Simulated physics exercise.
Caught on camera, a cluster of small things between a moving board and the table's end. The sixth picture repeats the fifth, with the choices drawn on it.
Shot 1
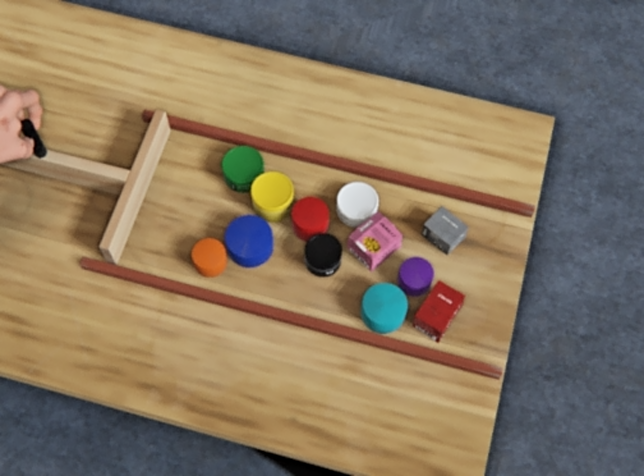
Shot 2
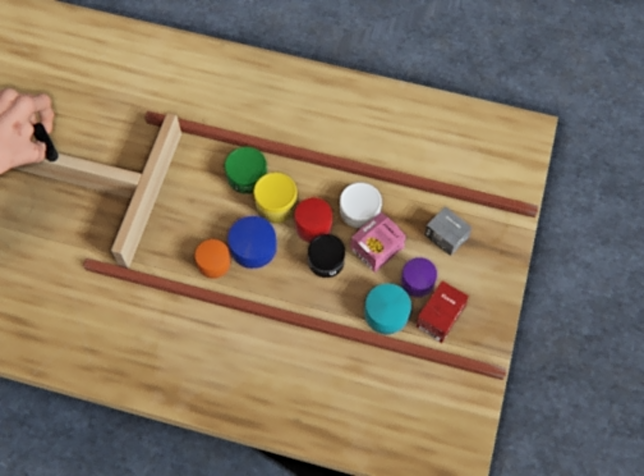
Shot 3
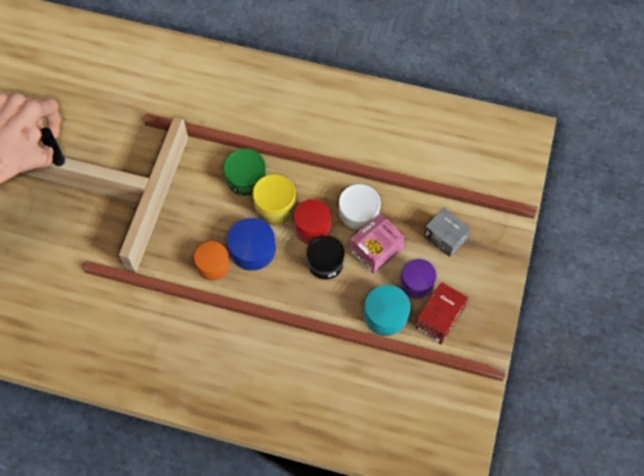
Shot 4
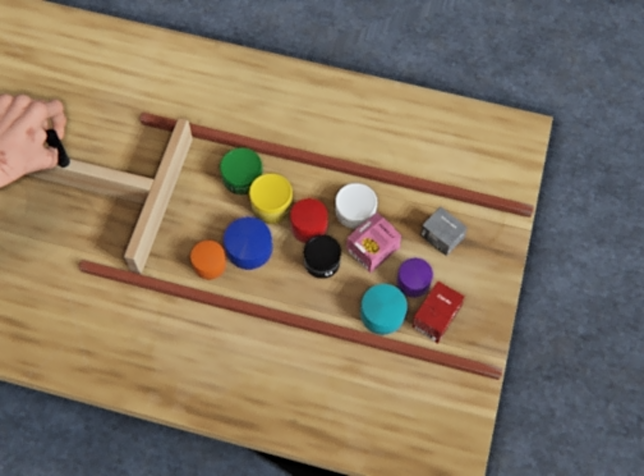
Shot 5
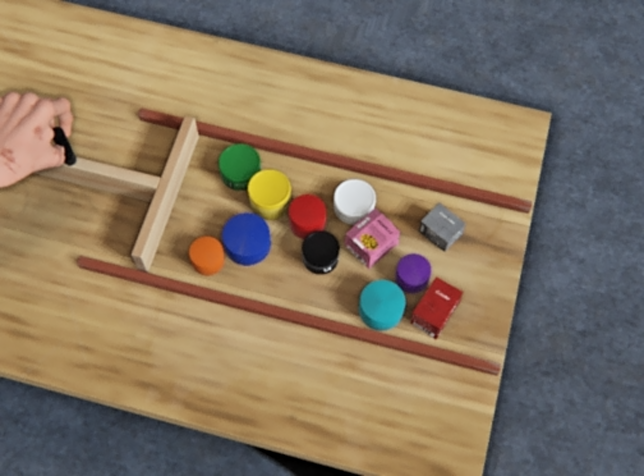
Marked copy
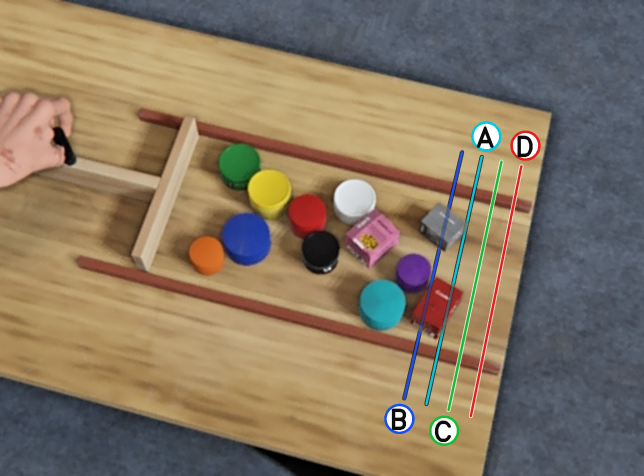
The video shows a hand at the left sliding a wooden board a short way right between two reddish-brown strips on a tabletop, toward a cluster of colourful round containers and small packets, which stay in place without being touched.
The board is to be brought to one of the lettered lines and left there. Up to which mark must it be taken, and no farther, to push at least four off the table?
It can halt at B.
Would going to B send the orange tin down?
No.
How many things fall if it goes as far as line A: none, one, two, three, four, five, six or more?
In all, six or more.
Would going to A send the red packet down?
By then, yes.
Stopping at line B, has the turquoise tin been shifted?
Yes.
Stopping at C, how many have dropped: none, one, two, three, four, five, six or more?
By then, six or more.
On the marked copy, A at (456, 273); B at (435, 268); C at (477, 278); D at (498, 284).
Taking B. A third of the way, board (259, 207); orange tin (263, 284); green jar (303, 174).
Two thirds of the way, board (357, 231); red packet (492, 328); purple tin (481, 293).
When it is over, board (434, 250); red packet over the edge; pink packet over the edge; five fallen.
As for the rest, A drops six, but is farther than needed; C drops eight, but is farther than needed; D drops eleven, but is farther than needed.
